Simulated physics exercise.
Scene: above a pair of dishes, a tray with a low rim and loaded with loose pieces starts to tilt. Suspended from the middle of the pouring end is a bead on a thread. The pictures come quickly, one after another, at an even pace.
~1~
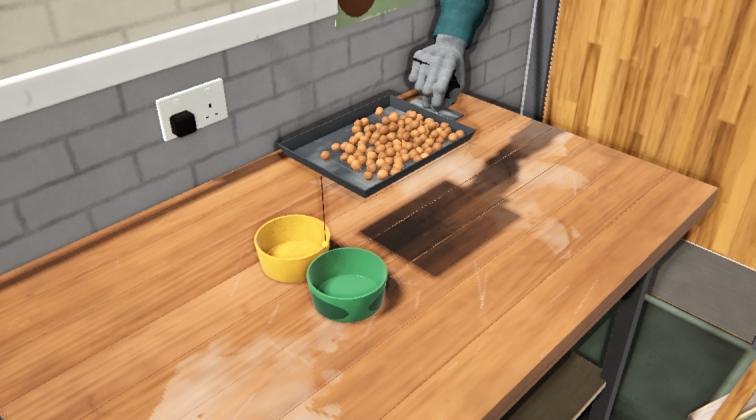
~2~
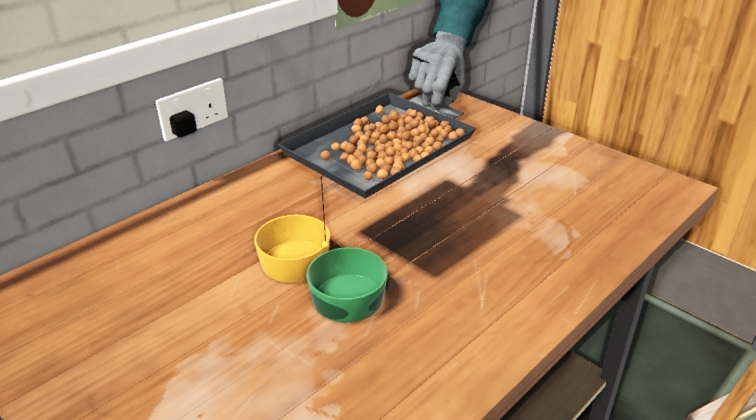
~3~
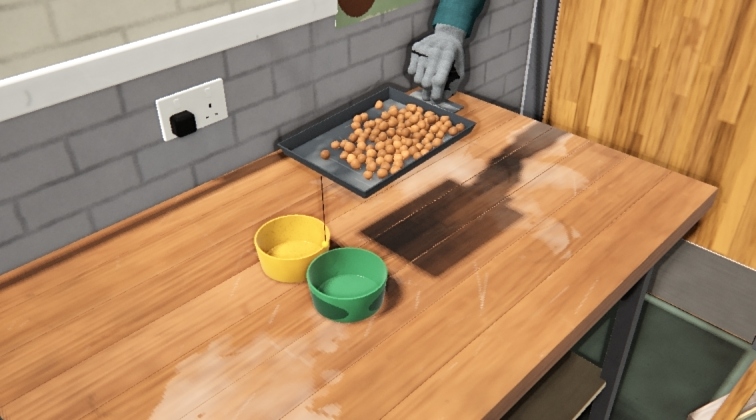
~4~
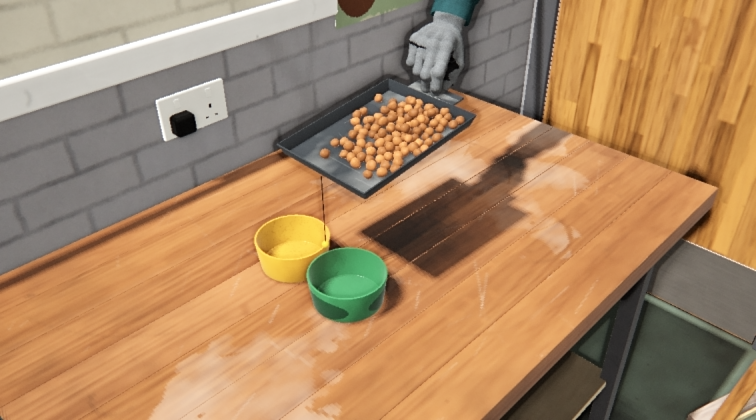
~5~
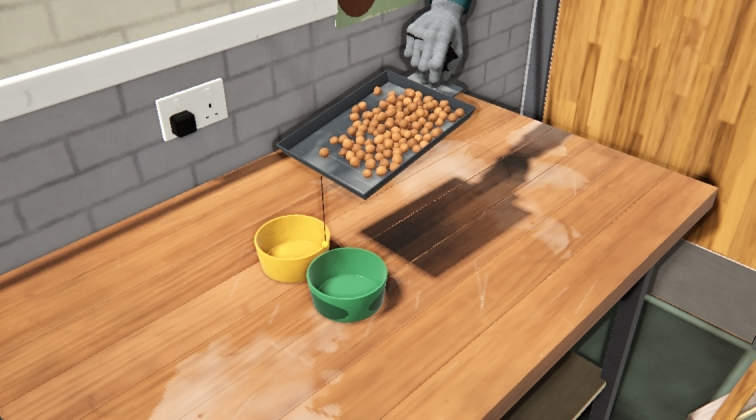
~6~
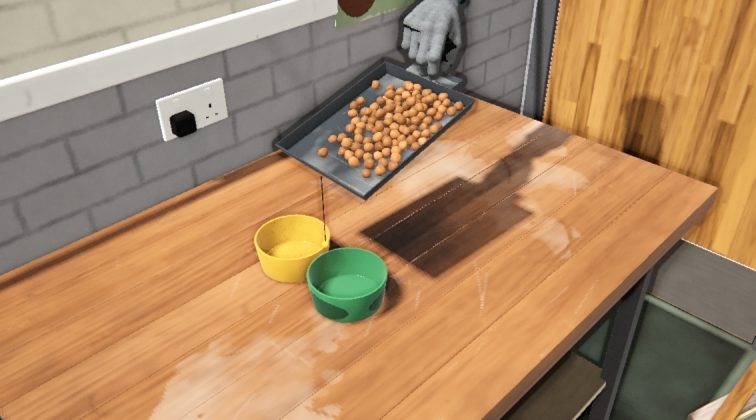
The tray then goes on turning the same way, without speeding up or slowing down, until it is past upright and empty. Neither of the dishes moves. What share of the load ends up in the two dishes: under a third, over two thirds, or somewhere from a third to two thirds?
In the end the dishes will hold a fair part, one to two thirds of the load.
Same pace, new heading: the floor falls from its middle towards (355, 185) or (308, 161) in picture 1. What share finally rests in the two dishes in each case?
You'd get 60 per cent the first time and 80 per cent the second time.
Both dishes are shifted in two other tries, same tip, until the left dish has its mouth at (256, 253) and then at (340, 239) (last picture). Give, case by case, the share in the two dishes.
You'd get 80 in a hundred first and 0 in a hundred after that.
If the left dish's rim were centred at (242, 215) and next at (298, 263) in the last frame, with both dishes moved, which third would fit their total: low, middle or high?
Less than a third; beyond two thirds.
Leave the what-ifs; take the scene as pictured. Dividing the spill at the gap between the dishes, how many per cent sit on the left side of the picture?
Left fraction: Around 80 per cent.
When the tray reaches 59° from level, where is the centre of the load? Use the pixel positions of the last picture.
Roughly at (342, 153).
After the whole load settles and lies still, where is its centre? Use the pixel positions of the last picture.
Once nothing moves, the middle sits near (324, 307).
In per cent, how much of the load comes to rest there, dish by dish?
At the end, 10 percent of the load sits in the left dish and 40 percent in the right dish.
Soon after the last picture, tray tipped steeply; nearly all on the tray; a stray few in the right dish; a small part in the air.
A little later, tray tipped right over; a small part on the tray; about a quarter in the right dish; a stray few in the left dish; about a third outside both; about a quarter in the air.
Later still, tray tipped past a quarter turn; about a third in the right dish; a small part in the left dish; about half outside both.
At rest, tray tipped past a quarter turn; about a third in the right dish; a small part in the left dish; about half outside both.
